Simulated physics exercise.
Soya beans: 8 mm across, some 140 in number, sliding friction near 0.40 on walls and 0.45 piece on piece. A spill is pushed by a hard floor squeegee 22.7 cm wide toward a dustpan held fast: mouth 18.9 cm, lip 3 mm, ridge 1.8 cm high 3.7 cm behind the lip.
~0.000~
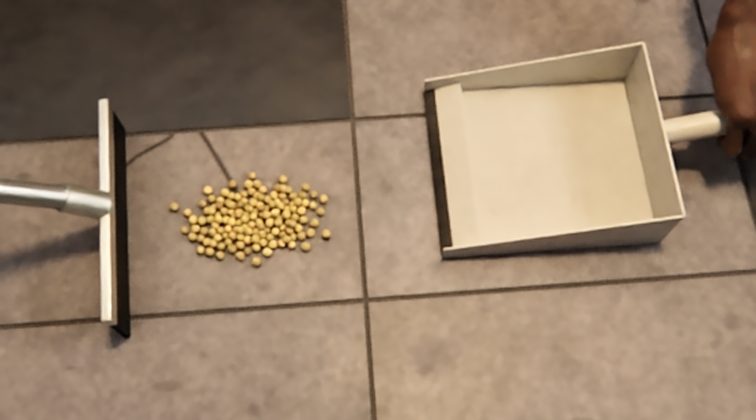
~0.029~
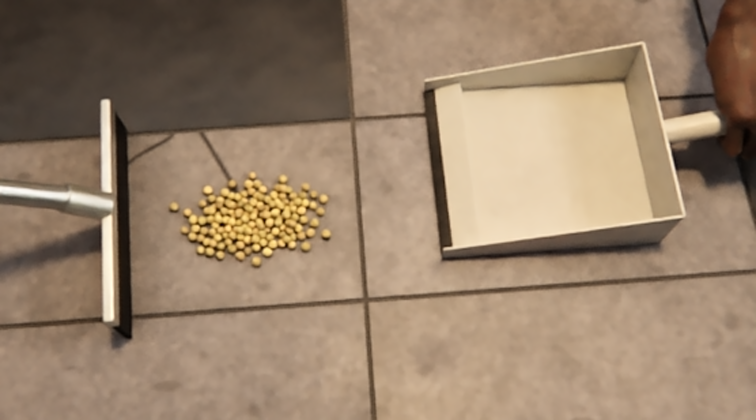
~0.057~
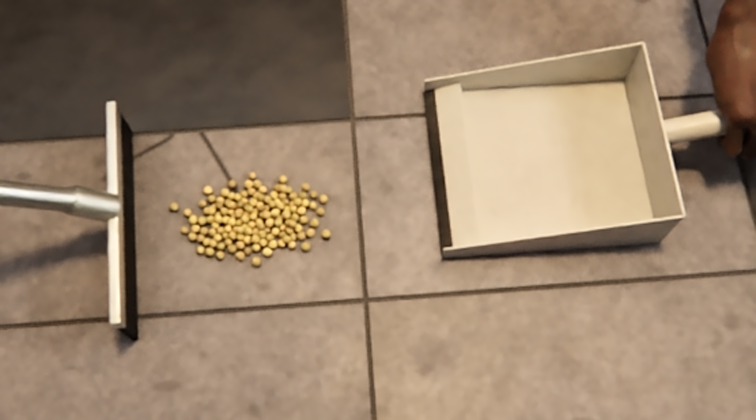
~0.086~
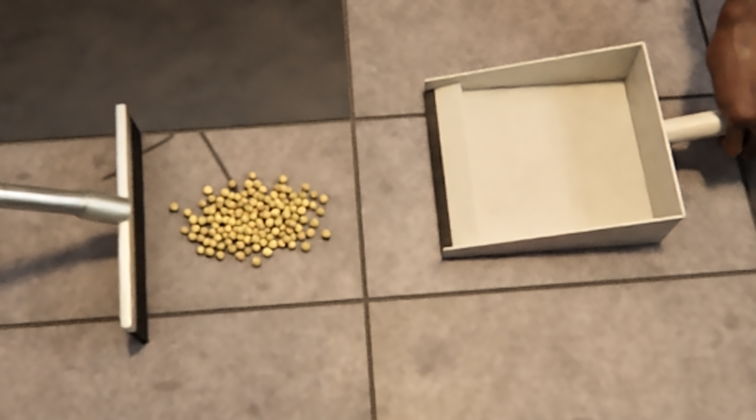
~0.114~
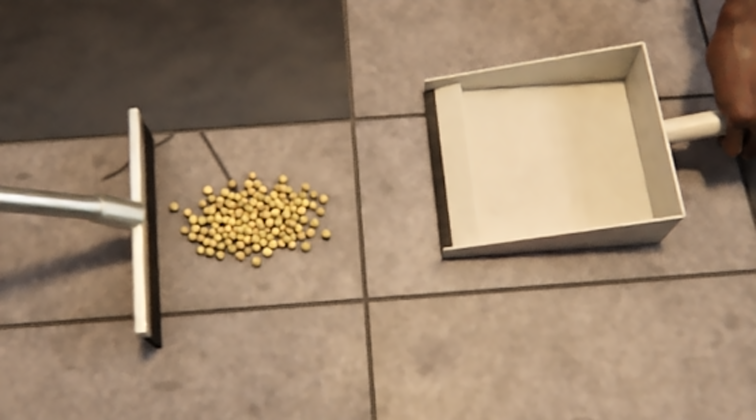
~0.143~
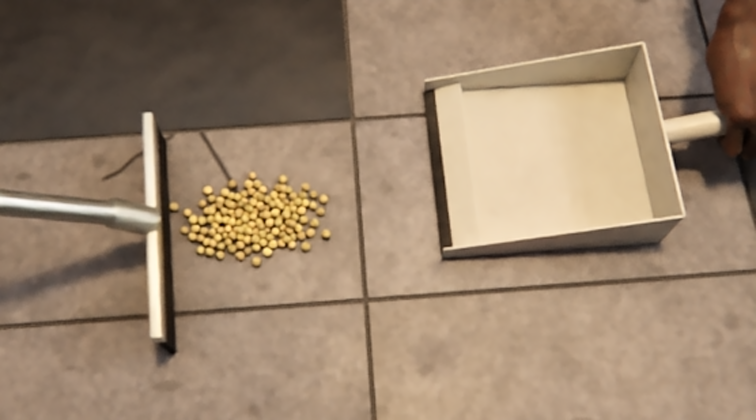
On a grey tiled floor, a squeegee slides right up to a pile of beans.
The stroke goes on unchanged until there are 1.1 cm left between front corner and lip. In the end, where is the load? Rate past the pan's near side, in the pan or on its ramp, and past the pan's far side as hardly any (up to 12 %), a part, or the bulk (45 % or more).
Near side: A part, pan: Hardly any, far side: Hardly any.
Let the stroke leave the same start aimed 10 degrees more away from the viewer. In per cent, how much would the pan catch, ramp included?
That would give about 15 percent.
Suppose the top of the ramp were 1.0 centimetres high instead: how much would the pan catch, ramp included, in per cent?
Close to 5 per cent then.
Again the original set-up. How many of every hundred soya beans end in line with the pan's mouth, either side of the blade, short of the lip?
Share: Roughly 60 percent.
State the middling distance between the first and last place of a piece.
Somewhere around 18 centimetres.
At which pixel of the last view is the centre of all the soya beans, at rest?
In the last view, approximately (433, 218).
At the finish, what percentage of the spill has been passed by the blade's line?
Close to 25 percent.
After 0.41 s, middle of the blade 15 cm from the lip; 0 % over the lip, far side 0 %, near side 15 %.
Then, at 0.58 s, middle of the blade 6 cm from the lip; 0 % over the lip, far side 0 %, near side 30 %.
Then, at 0.88 s, middle of the blade 2 cm from the lip; 5 % over the lip, far side 0 %, near side 35 %.
By 1.5 s all is still; near side 35 %, pan 5 %, far side 0 %, in front of the lip or behind the blade 60 %.
